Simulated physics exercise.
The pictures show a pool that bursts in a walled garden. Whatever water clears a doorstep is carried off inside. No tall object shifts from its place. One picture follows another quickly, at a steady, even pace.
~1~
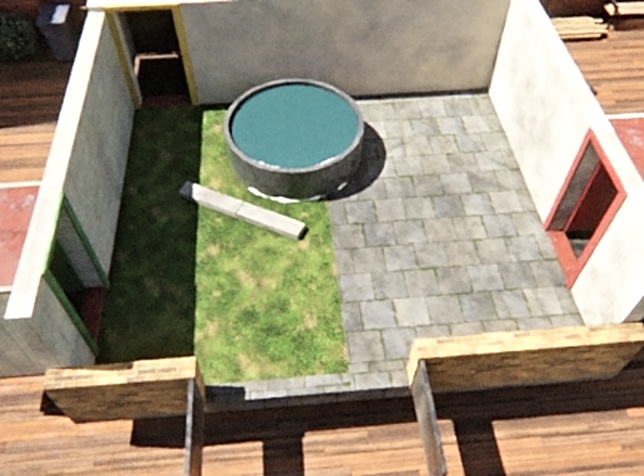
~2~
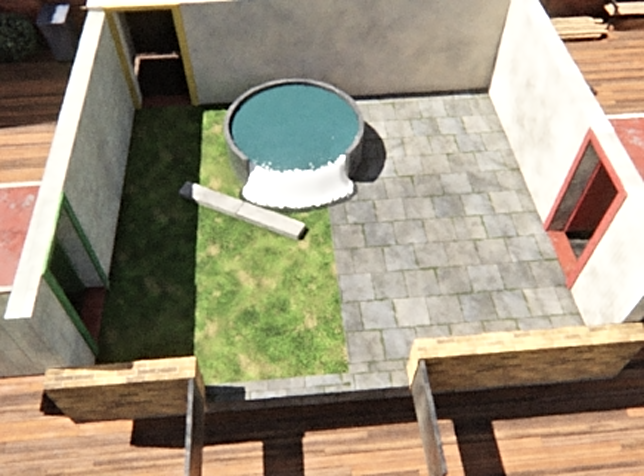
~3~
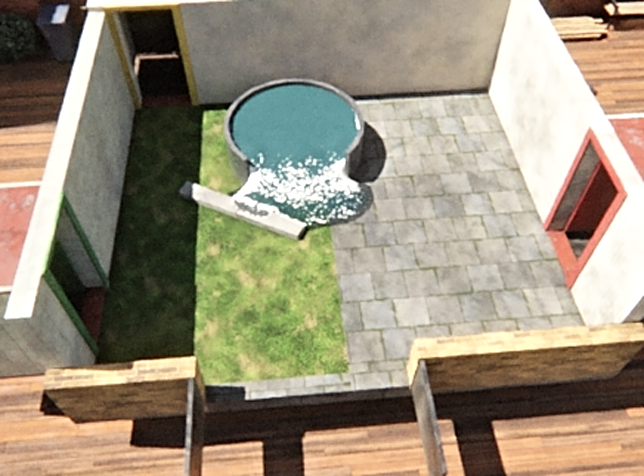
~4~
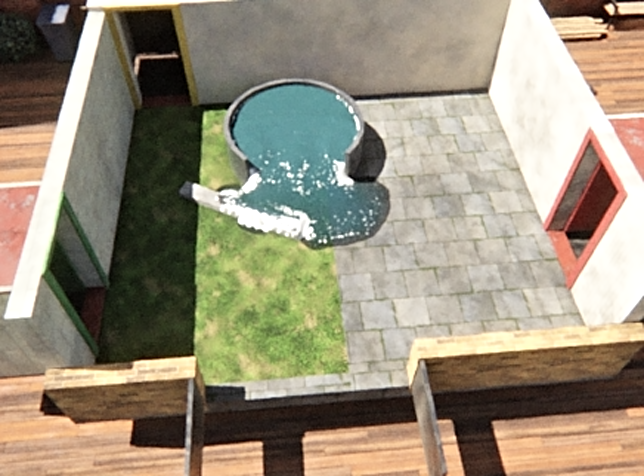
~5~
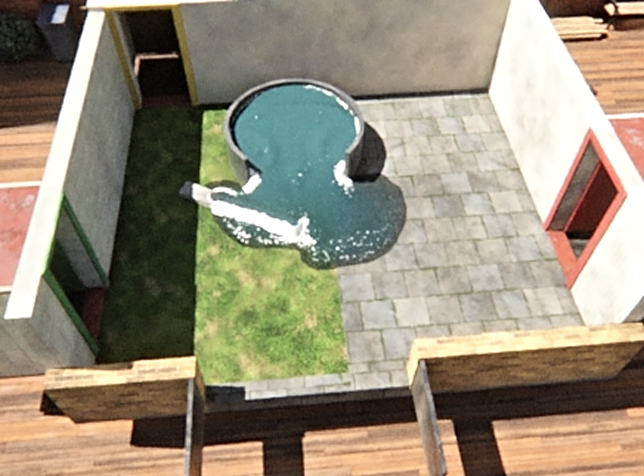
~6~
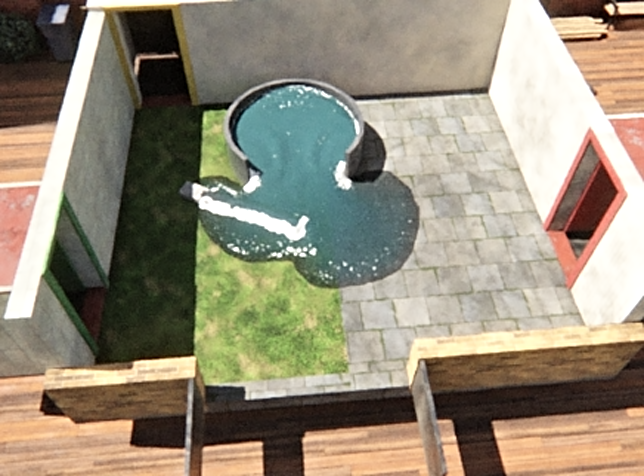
In a walled garden of grass and grey paving, a round pool of teal water bursts open at its near side, and foaming water pours out, surges over a low pale beam, and spreads across the lawn and paving.
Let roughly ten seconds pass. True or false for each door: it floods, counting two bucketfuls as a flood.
Green door - false; red door - true; yellow door - false.
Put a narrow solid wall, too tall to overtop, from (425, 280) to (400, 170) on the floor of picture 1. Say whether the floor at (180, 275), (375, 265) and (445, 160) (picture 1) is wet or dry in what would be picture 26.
Reading them off in sequence: Swamped, swamped, spared.
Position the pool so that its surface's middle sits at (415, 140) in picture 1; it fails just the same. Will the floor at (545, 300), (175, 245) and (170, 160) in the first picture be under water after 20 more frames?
First spot gets drenched, second spot stays unwetted, third spot stays unwetted.
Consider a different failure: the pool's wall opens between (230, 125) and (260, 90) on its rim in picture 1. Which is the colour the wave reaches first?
That would be the one in yellow.
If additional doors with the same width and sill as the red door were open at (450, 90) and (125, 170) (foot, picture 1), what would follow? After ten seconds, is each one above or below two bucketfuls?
The first door runs past the limit, while the second remains below the limit.
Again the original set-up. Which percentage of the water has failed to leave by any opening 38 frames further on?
Roughly 80 parts in a hundred.
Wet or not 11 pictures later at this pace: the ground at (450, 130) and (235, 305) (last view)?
Point one: Unflooded. Point two: Swamped.
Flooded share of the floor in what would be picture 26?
Some 70 per cent.
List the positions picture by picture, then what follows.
In the first picture, still water in the pool at (294, 126).
In the second picture, water pours out at (299, 190) and has run to (246, 190).
In the third picture, the front is at (368, 200), out from the gap at (299, 191).
In the fourth picture, the front is at (385, 207), out from the gap at (299, 192).
In the fifth picture, the front is at (397, 228), out from the gap at (299, 192).
In the sixth picture, water pours out at (299, 192) and has run to (389, 269).
A moment on, water covers 35 % of the floor; the green door not reached, the red door not reached, the yellow door not reached.
Next, water covers 55 % of the floor; the green door not reached, the red door not reached, the yellow door not reached.
Then, water covers 70 % of the floor; the green door wet at the sill, nothing in, the red door under two buckets in, the yellow door not reached.
Later, water covers 90 % of the floor; the green door wet at the sill, nothing in, the red door over two buckets in, the yellow door wet at the sill, nothing in.
In the end, water covers 95 % of the floor; the green door wet at the sill, nothing in, the red door over two buckets in, the yellow door wet at the sill, nothing in.
